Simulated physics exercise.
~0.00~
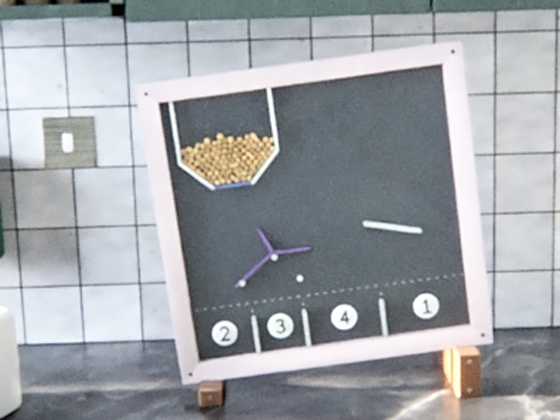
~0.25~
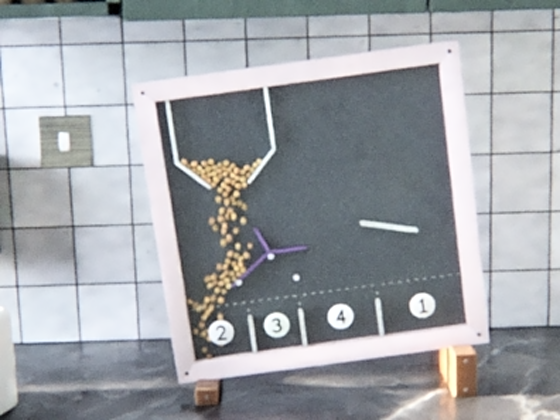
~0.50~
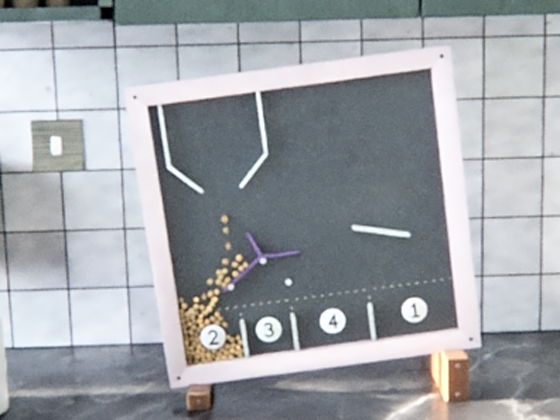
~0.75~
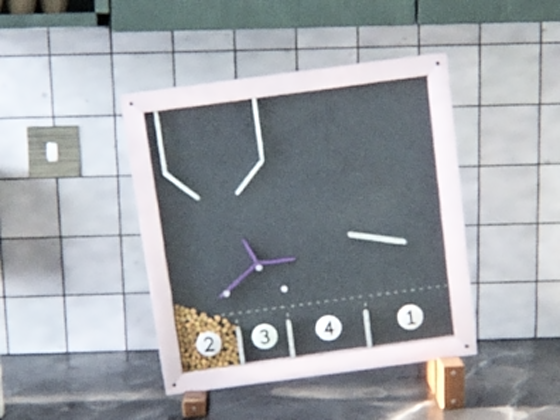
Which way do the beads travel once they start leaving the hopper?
The beads move down, falling out of the hopper toward the bins at the bottom of the case.
Wooden beads pour from the hopper past a purple rocker and fill the leftmost bin.
